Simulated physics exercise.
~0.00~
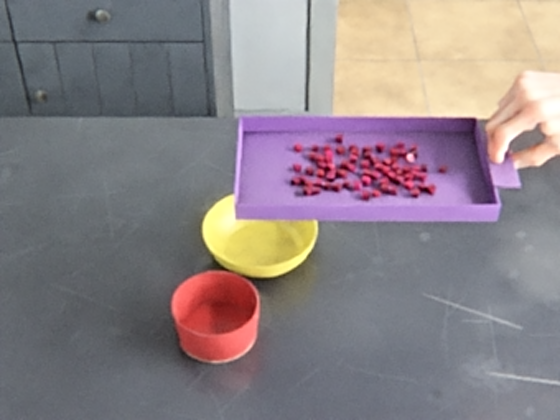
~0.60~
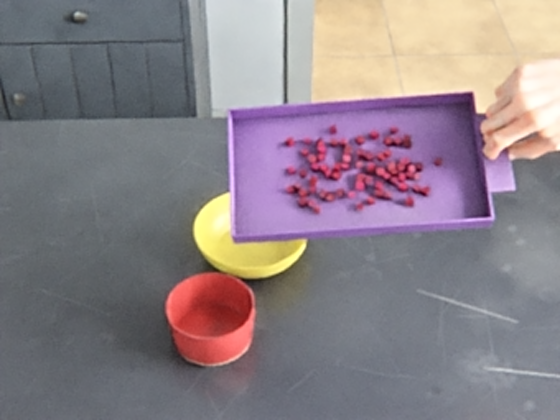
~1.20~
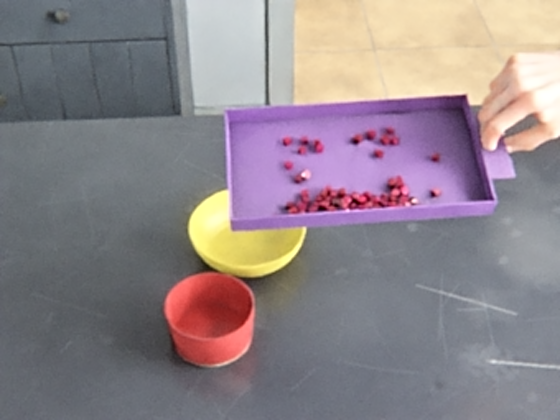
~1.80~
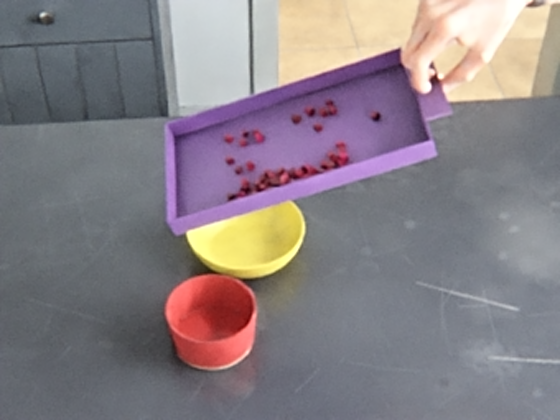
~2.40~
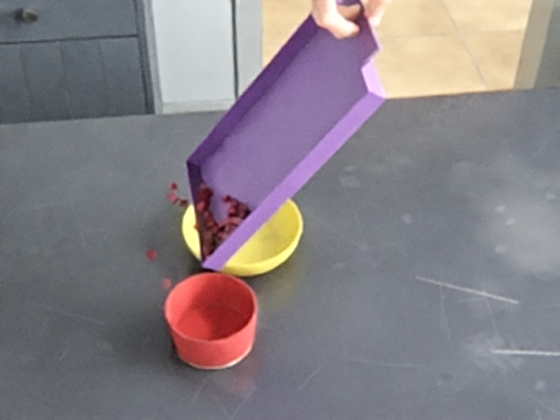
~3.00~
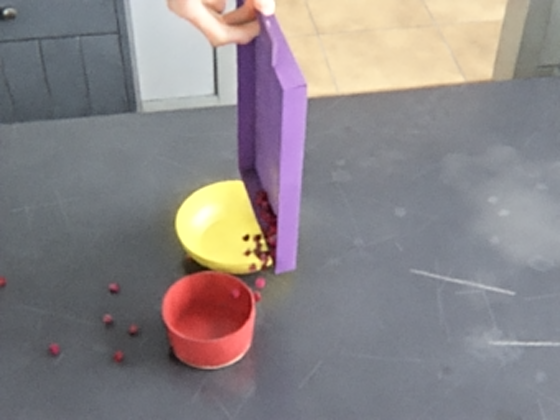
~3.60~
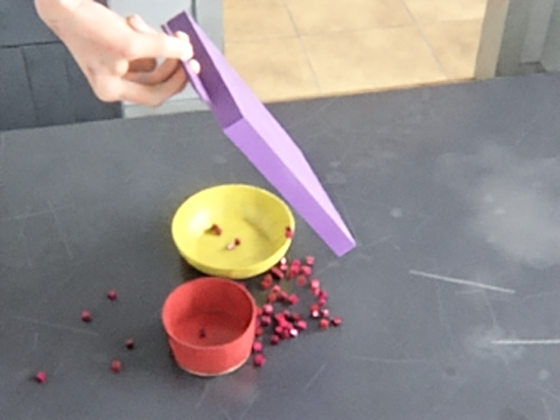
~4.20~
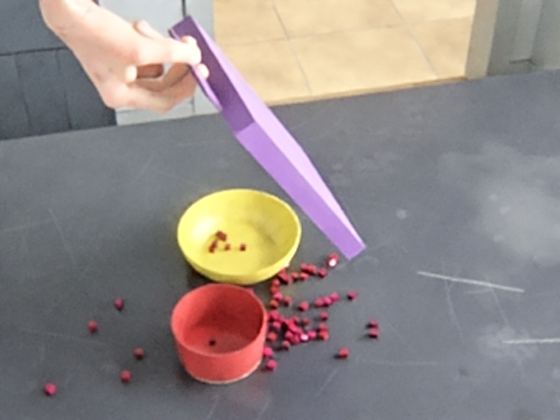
A dark grey tabletop is seen from above and in front, with grey cabinet doors and a tiled floor behind it. A hand holds a purple tray of small deep-red beetroot cubes at the right, near a yellow bowl and a smaller red dish standing in front of it. The tray tips slightly, its cubes gathering along the near edge, then eases back towards level. The hand carries it left and tilts it steeply, low side down, until the cubes tumble out. Most end up scattered on the table, mainly right of the dish, with a few in the bowl and fewer in the dish.
